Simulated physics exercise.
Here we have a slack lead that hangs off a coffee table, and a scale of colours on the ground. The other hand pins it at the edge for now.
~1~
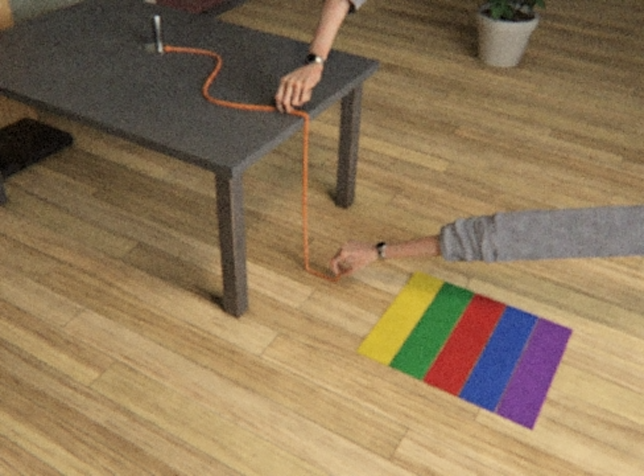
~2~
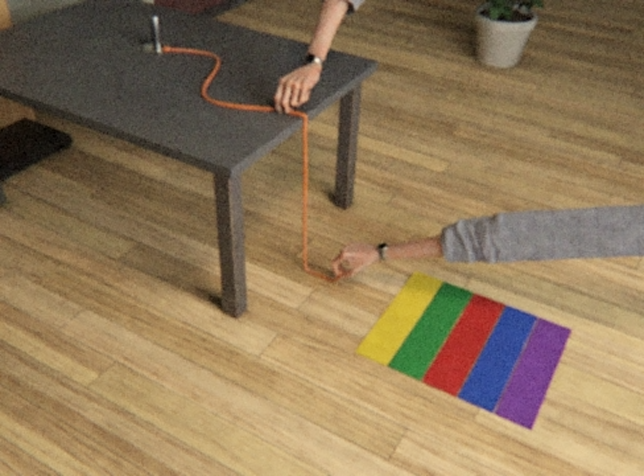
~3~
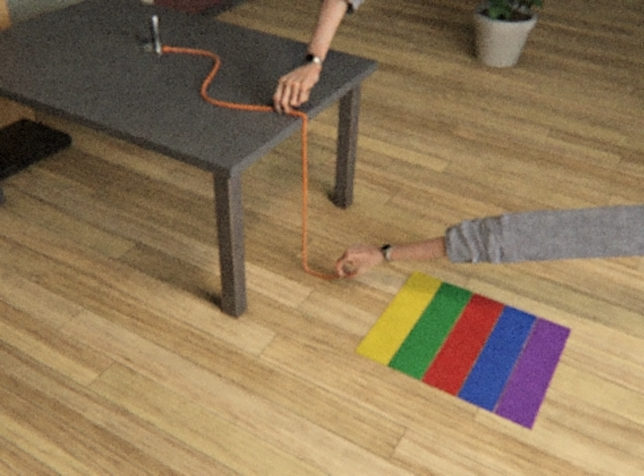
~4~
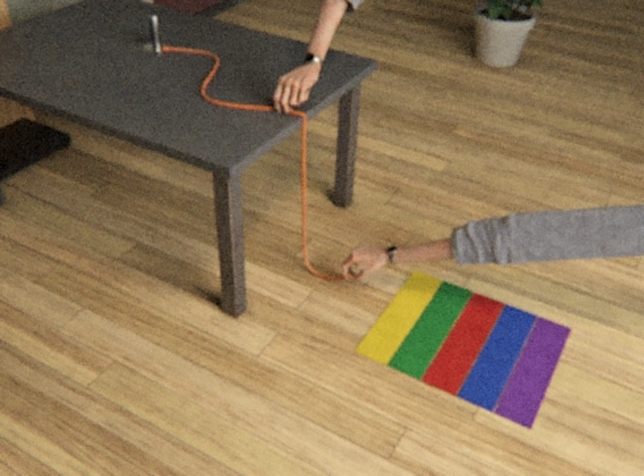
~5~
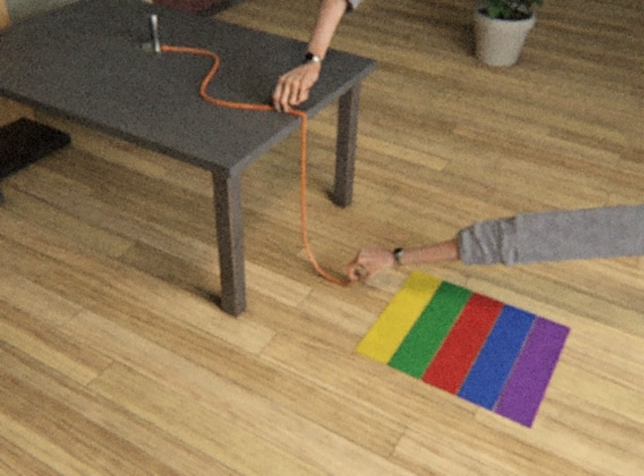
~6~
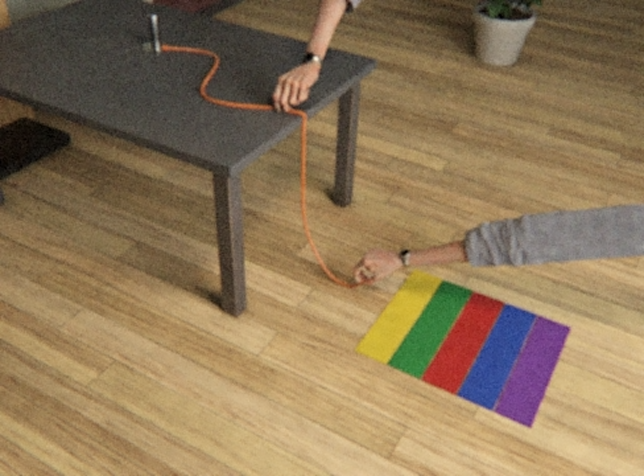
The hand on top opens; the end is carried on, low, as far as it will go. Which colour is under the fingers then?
Over blue.
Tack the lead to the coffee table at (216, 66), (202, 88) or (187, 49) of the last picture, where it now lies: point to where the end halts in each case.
Try by try, around (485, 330), (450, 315) and (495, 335).
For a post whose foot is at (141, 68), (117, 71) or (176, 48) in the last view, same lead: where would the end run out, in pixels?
About (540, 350), (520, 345) and (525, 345).
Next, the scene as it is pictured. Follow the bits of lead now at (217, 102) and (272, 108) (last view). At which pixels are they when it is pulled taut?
Near (278, 103) and (319, 132).
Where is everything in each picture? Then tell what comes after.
In the first frame, end (339, 273); yellow (383, 342); green (416, 356); red (450, 371); blue (485, 386); purple (522, 402).
In the second frame, end (341, 274); lead through (199, 52) (211, 77) (226, 105) (305, 122) (305, 190) (305, 254).
In the third frame, end (345, 276).
In the fourth frame, end (350, 278); lead through (198, 52) (210, 76) (226, 104) (304, 121) (304, 190) (305, 253).
In the fifth frame, end (356, 279).
In the sixth frame, end (362, 282); lead through (198, 51) (210, 75) (225, 104) (304, 120) (303, 189) (317, 255).
Early on, end near (438, 312); over green.
Midway, end near (480, 328); over red.
At the end of the slack, end near (505, 338); over blue. The end stops over the blue strip.
